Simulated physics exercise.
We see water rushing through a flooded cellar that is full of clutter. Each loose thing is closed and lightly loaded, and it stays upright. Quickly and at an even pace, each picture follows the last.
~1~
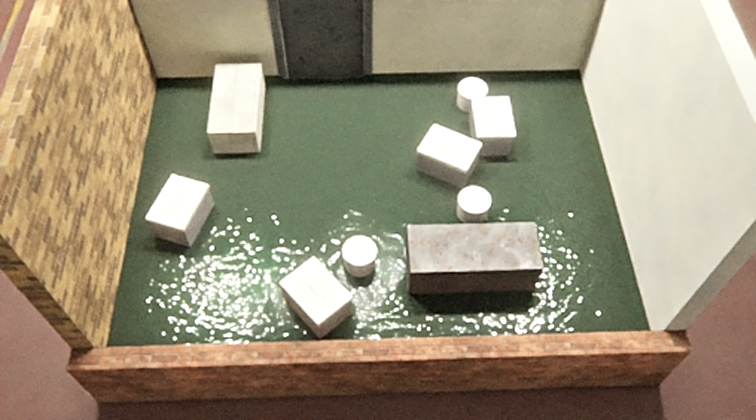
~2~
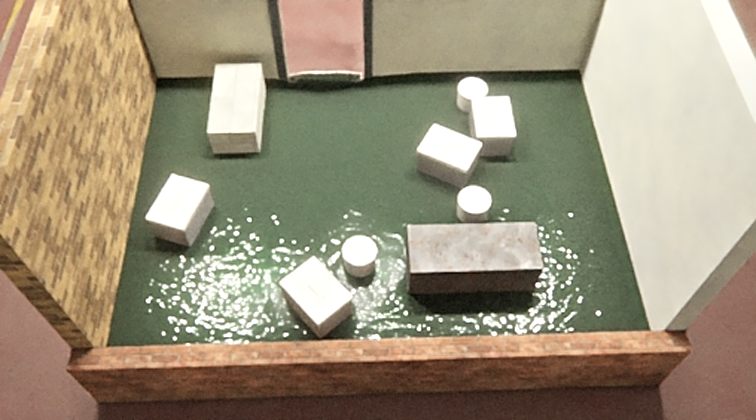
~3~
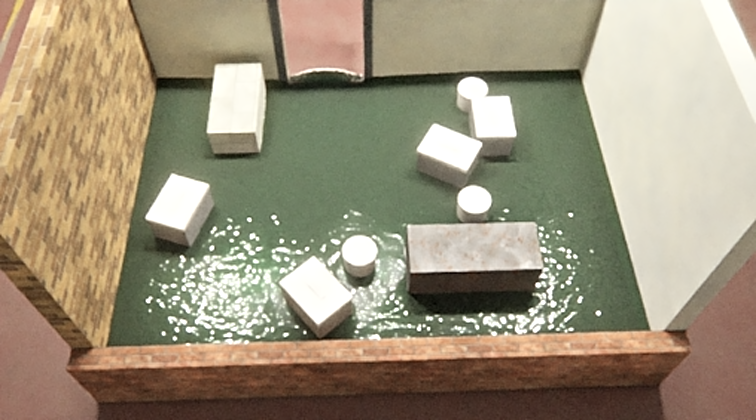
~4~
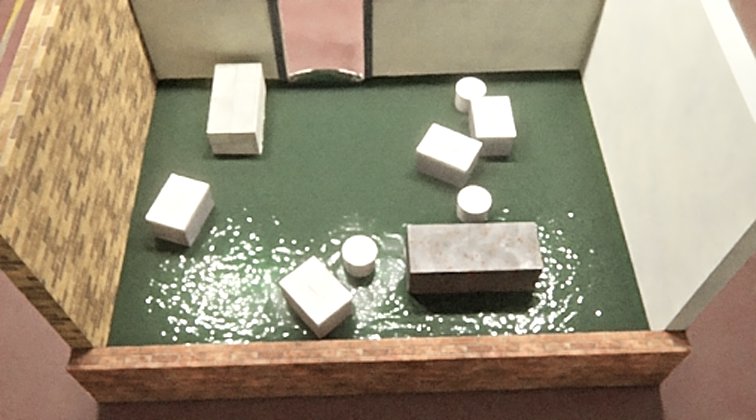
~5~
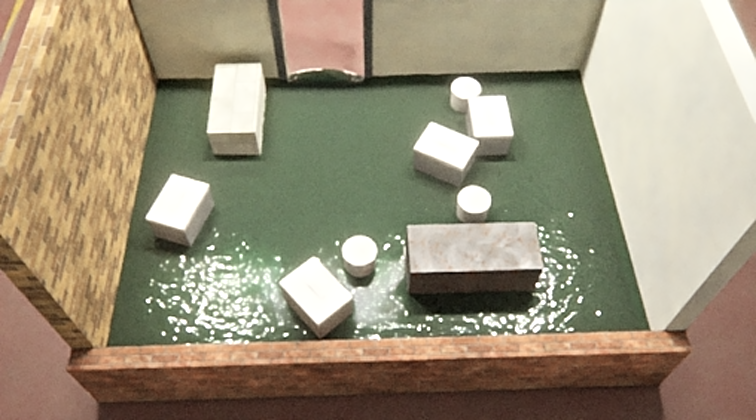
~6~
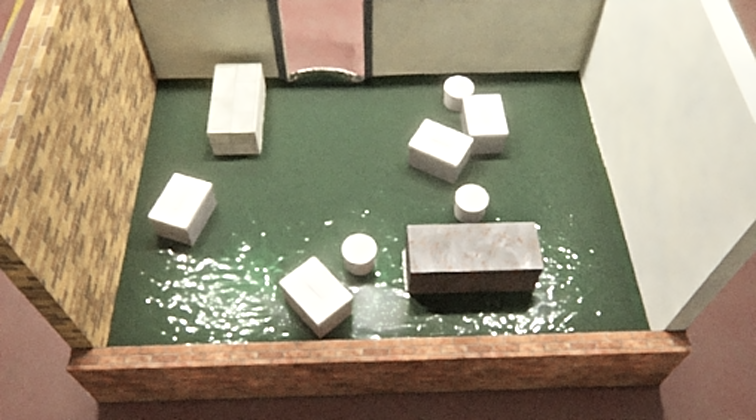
A flooded cellar's dark doorway opens, then a few white containers on the right drift slightly left.
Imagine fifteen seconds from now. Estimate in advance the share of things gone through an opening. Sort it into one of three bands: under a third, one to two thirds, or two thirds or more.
It falls in the middle band, one to two thirds.
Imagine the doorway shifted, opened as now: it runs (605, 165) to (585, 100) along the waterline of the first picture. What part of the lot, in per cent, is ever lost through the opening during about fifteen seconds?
My figure is 60 in a hundred.
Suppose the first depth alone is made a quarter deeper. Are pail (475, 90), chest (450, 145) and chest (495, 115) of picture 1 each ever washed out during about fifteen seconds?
In turn: Through, out, yes.
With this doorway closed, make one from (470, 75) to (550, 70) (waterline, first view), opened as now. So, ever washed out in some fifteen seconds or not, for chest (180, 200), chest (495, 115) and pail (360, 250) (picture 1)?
Per object, as asked: Not flushed / flushed / not flushed.
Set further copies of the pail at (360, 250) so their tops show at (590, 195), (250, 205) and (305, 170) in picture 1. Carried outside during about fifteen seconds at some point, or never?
Remains, exits, exits.
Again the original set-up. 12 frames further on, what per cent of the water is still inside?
I'd put it close to 78 percent.
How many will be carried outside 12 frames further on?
I make it 0.
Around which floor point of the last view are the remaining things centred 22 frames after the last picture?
Centre of the remaining clutter: Around (337, 189).
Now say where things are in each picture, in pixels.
A pail at (473, 88) floats; a chest at (450, 147), afloat; 0 of 7 have shifted, in the first frame.
A pail at (473, 88) floats; a chest at (450, 147) floats; 0 of 7 have shifted, in the second frame.
A pail at (473, 88) floats; a chest at (450, 147) floats; 0 of 7 have shifted, in the third frame.
A pail at (471, 89), afloat; a chest at (449, 147), afloat; 0 of 7 have shifted, in the fourth frame.
A pail at (466, 88), afloat, close to its start; a chest at (446, 145) floats, close to its start; 1 of 7 have shifted, in the fifth frame.
A pail at (459, 87) floats, close to its start; a chest at (441, 142) floats, close to its start; 3 of 7 have shifted, in the sixth frame.
A moment on, 0 of 7 are out; 7 afloat.
Next, 0 of 7 are out; 7 afloat.
Later, 2 of 7 are out; 5 afloat.
In the end, 3 of 7 are out; 4 afloat.
